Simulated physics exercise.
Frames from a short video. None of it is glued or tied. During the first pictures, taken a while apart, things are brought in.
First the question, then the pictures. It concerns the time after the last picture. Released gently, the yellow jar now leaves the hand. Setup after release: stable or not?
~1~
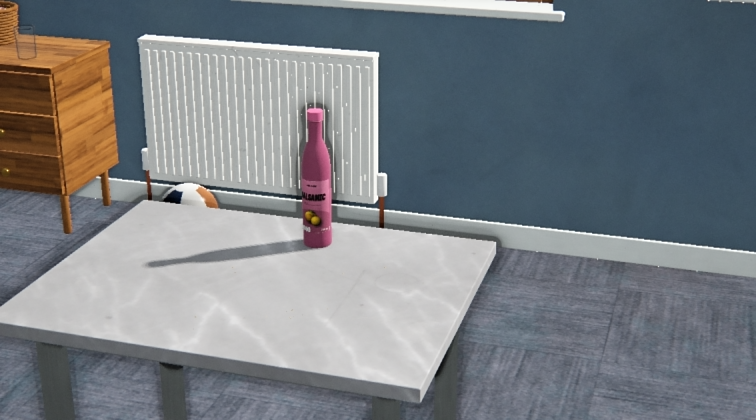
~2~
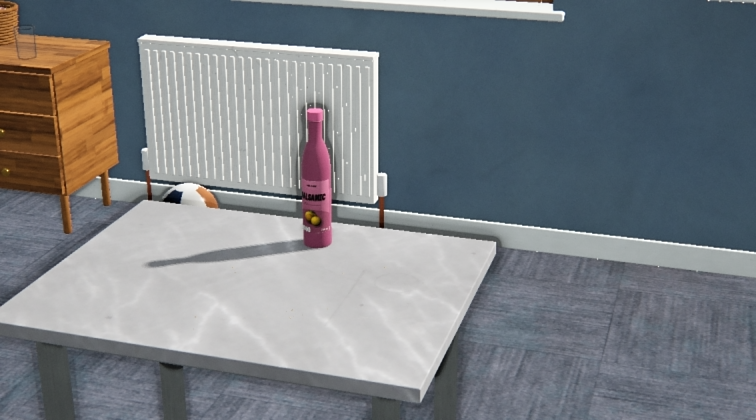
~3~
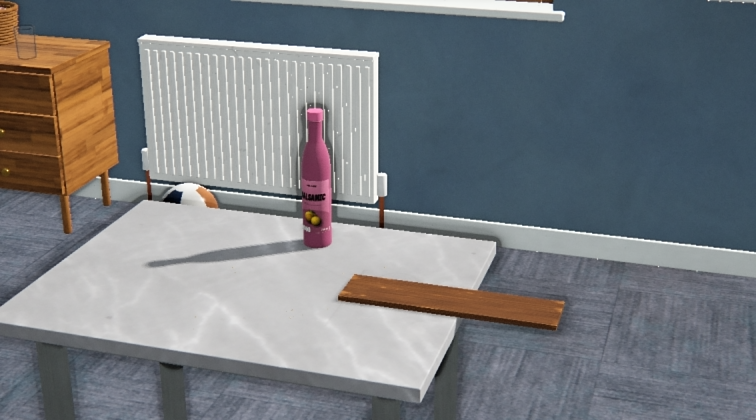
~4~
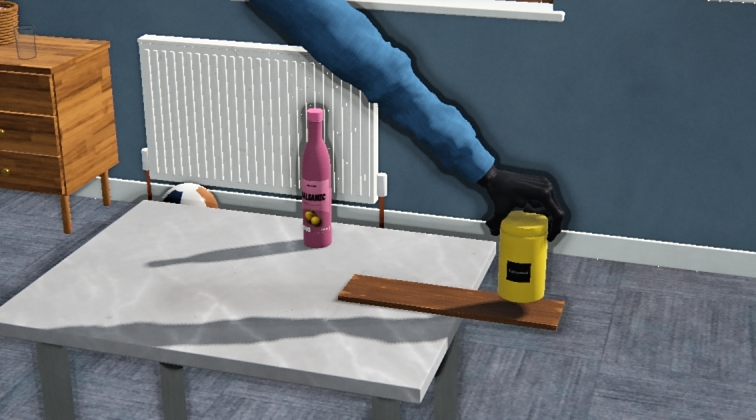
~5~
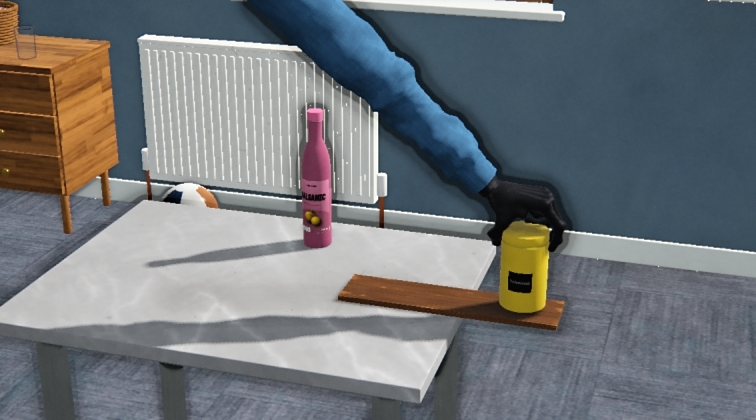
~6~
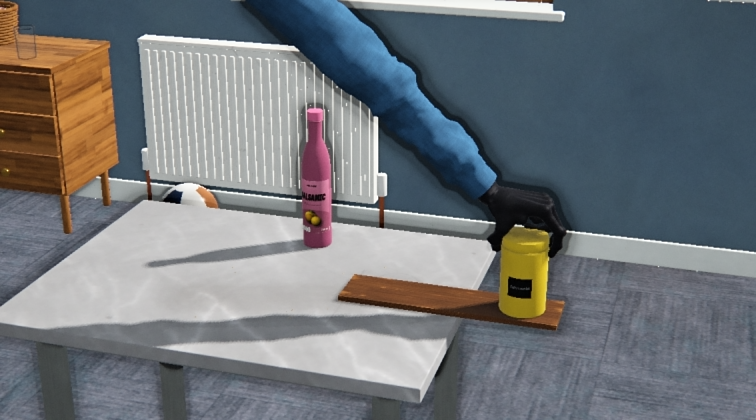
Not stable.
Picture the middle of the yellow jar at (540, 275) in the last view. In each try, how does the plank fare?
It falls.
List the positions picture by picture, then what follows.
In the first frame, the last thing is not in view yet; pink bottle (316, 178).
In the second frame, the last thing is not in view yet; pink bottle (316, 178).
In the third frame, the last thing is not in view yet; pink bottle (316, 178).
The fourth frame shows coming down; yellow jar (522, 256); pink bottle (316, 178).
The fifth frame shows coming down; yellow jar (524, 266); pink bottle (316, 178).
The sixth frame shows in place under the hand; yellow jar (524, 272); pink bottle (316, 178).
Then, 0.40 s on from there, yellow jar now down on the floor or falling; brown plank on its side.
Then, 0.60 s on from there, brown plank now down on the floor or falling.
In the end, down on the floor or falling, yellow jar and brown plank; pink bottle unmoved. The plank comes down.
